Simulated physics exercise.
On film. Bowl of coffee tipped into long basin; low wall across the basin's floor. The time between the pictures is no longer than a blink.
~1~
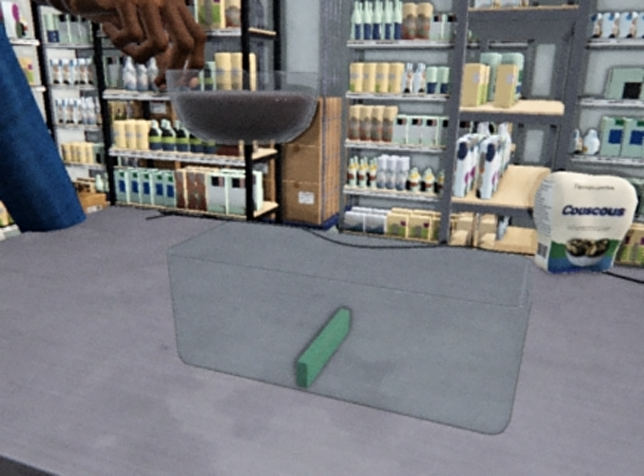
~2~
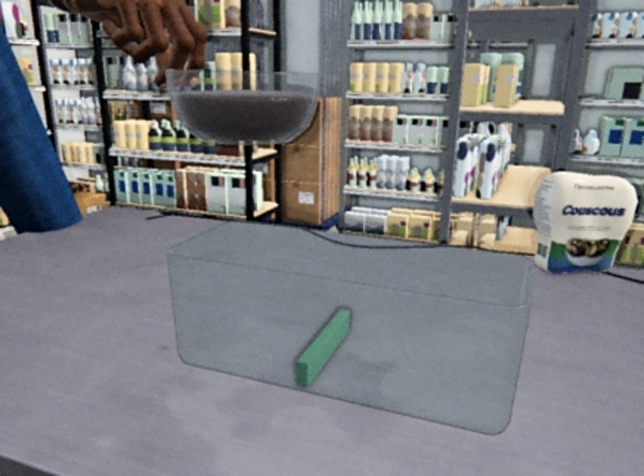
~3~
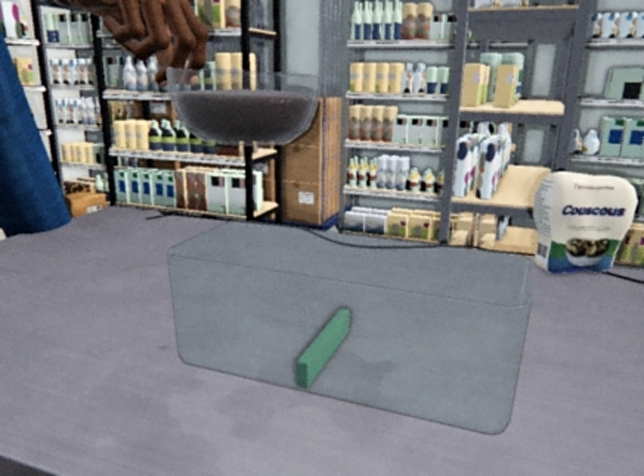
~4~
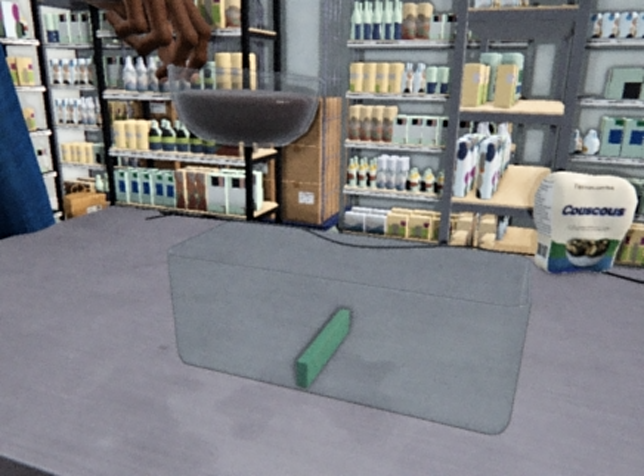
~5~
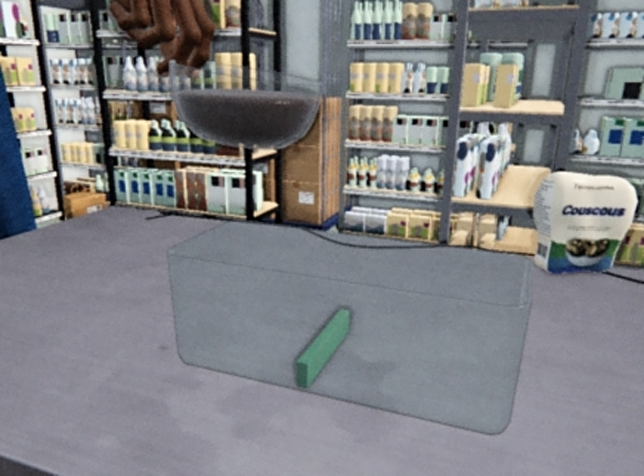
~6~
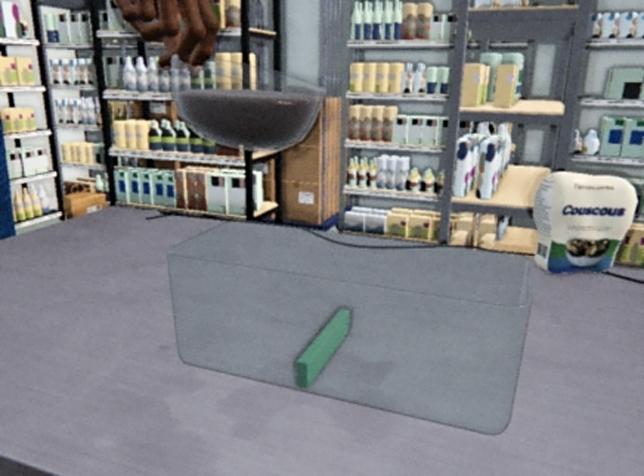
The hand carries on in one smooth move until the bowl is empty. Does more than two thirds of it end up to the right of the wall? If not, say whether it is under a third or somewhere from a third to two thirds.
Yes: I expect the share right of the wall to be beyond two thirds.
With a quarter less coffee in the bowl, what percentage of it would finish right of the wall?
Some 80 per cent.
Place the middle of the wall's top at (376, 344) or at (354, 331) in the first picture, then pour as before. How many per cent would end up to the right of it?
Try 1: Some 40 %; try 2: 65 %.
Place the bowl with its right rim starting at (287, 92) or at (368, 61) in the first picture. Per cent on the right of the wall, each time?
Close to 65 % for the first start and close to 90 % for the second.
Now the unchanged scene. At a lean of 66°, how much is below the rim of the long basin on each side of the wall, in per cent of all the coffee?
On the left near 0 in a hundred, on the right near 15 in a hundred.
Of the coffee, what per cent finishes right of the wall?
Close to 80 percent.
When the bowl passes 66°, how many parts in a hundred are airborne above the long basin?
Near 35 parts in a hundred.
A moment on, the bowl is tipped part way and 49 per cent is still to pour, 1 is left of the wall and 14 right of it.
Next, the bowl is tipped on its side and 5 per cent is still to pour, 12 is left of the wall and 74 right of it.
Then the bowl is tipped right over and 0 per cent is still to pour, 20 is left of the wall and 79 right of it.
Later the bowl is tipped right over and 0 per cent is still to pour, 22 is left of the wall and 78 right of it.
At rest 22 per cent lies left of the wall, 78 right of it and 1 outside.
